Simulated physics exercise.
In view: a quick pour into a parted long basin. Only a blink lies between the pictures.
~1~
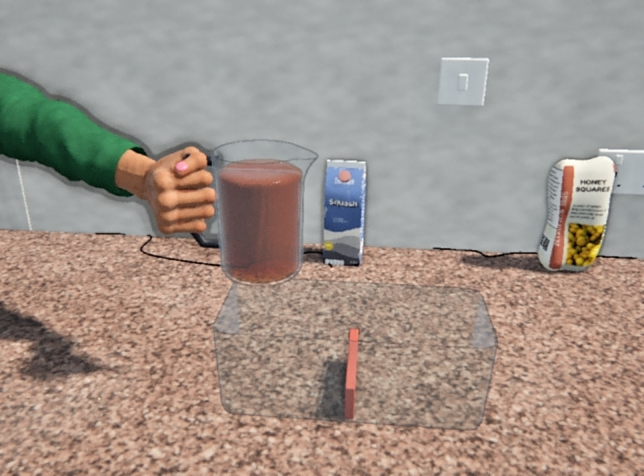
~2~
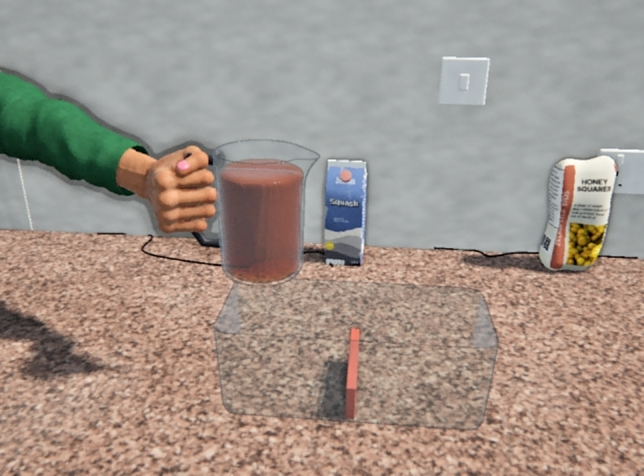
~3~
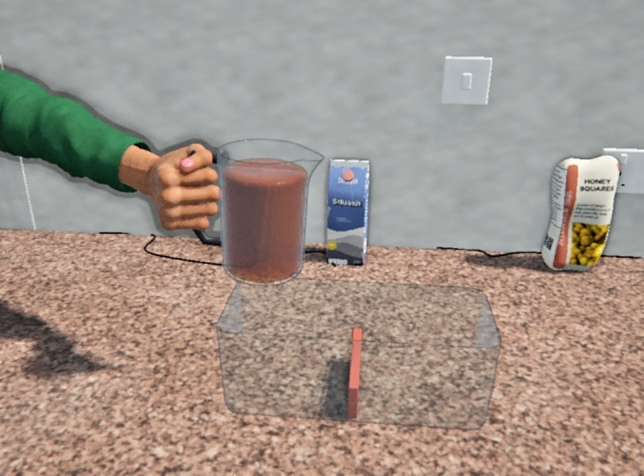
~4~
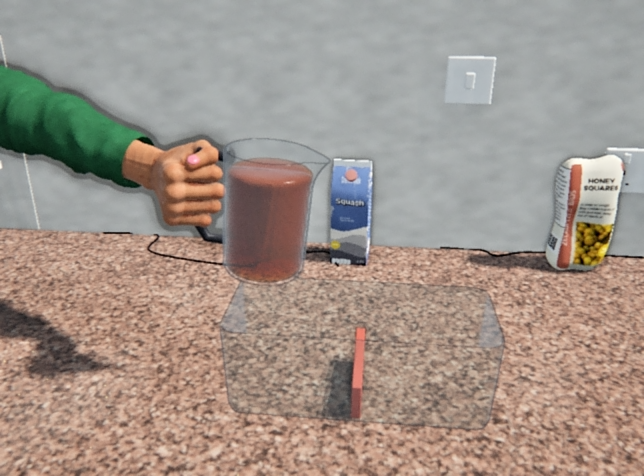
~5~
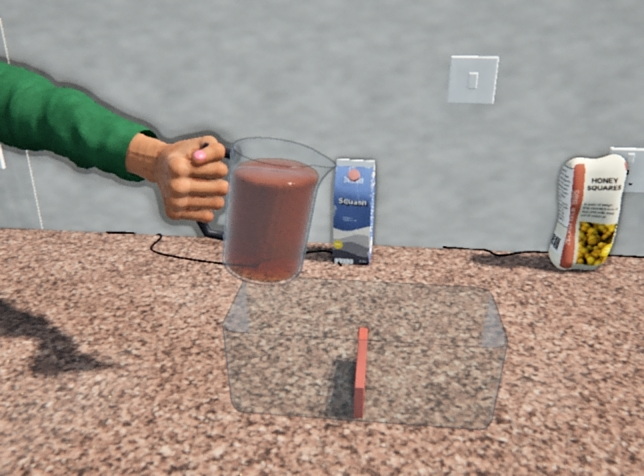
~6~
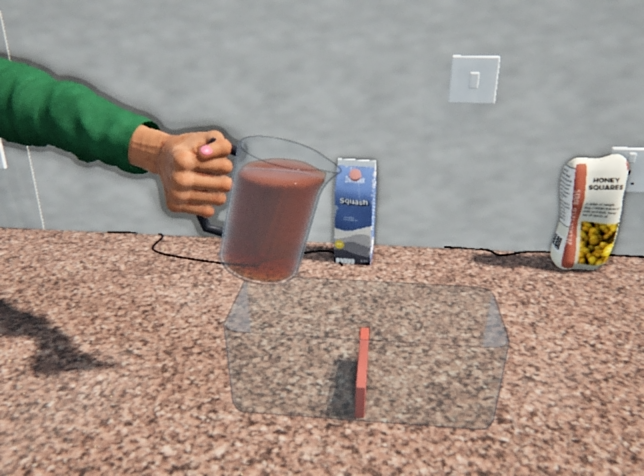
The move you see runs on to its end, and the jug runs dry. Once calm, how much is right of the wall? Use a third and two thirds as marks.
In the end above two thirds is right of the wall.
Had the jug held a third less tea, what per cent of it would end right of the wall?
Some 95 per cent.
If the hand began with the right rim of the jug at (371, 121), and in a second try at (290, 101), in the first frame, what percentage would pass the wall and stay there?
In turn 85 and 90 in a hundred.
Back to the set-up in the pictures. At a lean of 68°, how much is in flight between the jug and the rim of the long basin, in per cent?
About 10 per cent.
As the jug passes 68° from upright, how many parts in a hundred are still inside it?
Roughly 85 in a hundred.
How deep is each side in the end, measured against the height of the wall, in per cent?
Near 0 on the left, 90 on the right.
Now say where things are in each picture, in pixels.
Tilt 0°; pouring edge (318, 155); surface from (218, 168) to (304, 171); the long basin's rim runs from (225, 303) to (489, 318); the wall's top is at (352, 357), in the first picture.
Tilt 1°; pouring edge (320, 156); surface from (219, 167) to (305, 171), in the second picture.
Tilt 2°; pouring edge (324, 157); surface from (224, 166) to (309, 172), in the third picture.
Tilt 5°; pouring edge (330, 160); surface from (229, 166) to (314, 172), in the fourth picture.
Tilt 9°; pouring edge (337, 164); surface from (234, 167) to (321, 173), in the fifth picture.
Tilt 14°; pouring edge (342, 170); surface from (237, 176) to (327, 174), in the sixth picture.
A moment on, the jug is tipped part way and 86 per cent is still to pour, 0 is left of the wall and 2 right of it.
Next, the jug is tipped on its side and 48 per cent is still to pour, 0 is left of the wall and 35 right of it.
Then the jug is tipped on its side and 16 per cent is still to pour, 1 is left of the wall and 76 right of it.
Later the jug is tipped on its side and 5 per cent is still to pour, 2 is left of the wall and 91 right of it.
In the end 3 per cent lies left of the wall, 95 right of it and 1 outside.
